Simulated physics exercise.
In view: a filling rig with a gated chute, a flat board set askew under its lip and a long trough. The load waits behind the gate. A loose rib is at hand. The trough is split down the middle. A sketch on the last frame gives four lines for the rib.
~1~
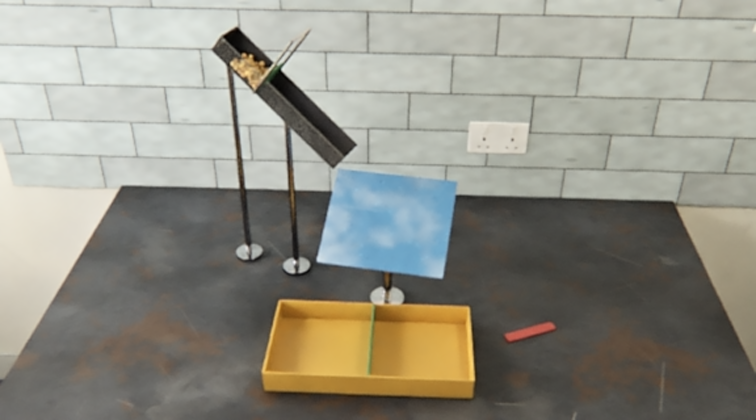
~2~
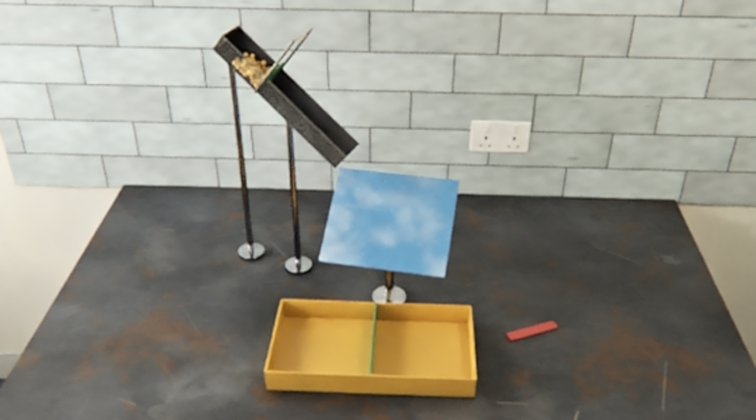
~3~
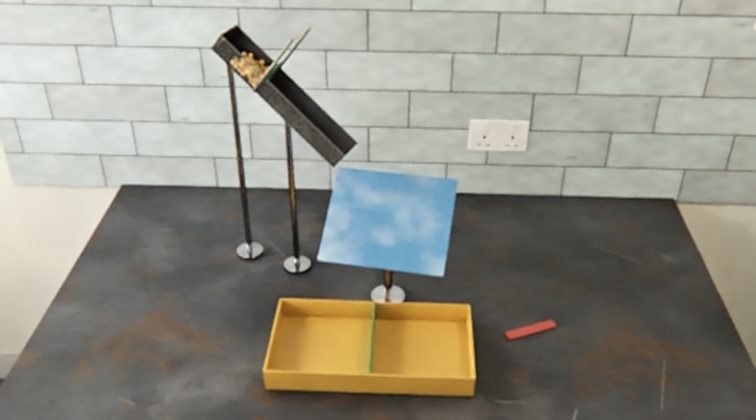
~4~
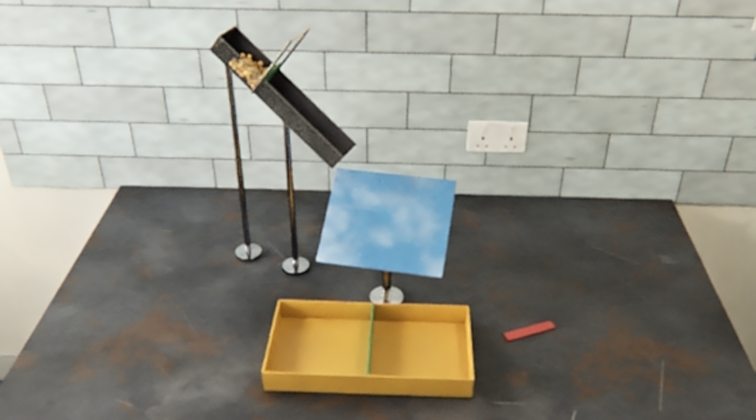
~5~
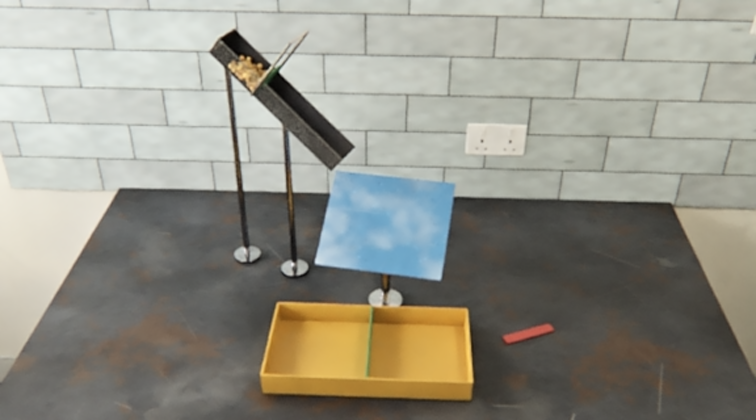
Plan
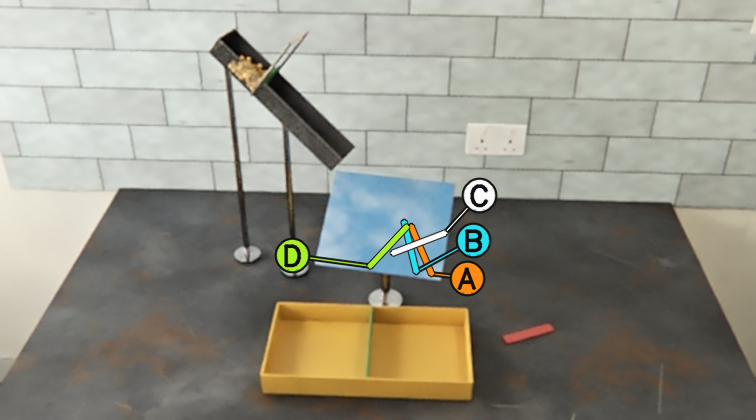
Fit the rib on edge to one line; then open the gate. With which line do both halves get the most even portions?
C.
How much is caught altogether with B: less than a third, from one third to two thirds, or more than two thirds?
More than two thirds.
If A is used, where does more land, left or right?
Right.
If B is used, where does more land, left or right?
Right.
On the marked copy, line A from (411, 226) to (431, 273); line B from (404, 222) to (416, 271); line C from (444, 233) to (393, 252); line D from (406, 226) to (370, 266).
For line A, of what is caught, a small part in the left half, nearly all in the right.
For line B, of what is caught, a small part in the left half, nearly all in the right.
For line C, of what is caught, about half in the left half, about half in the right.
For line D, of what is caught, most in the left half, a small part in the right.
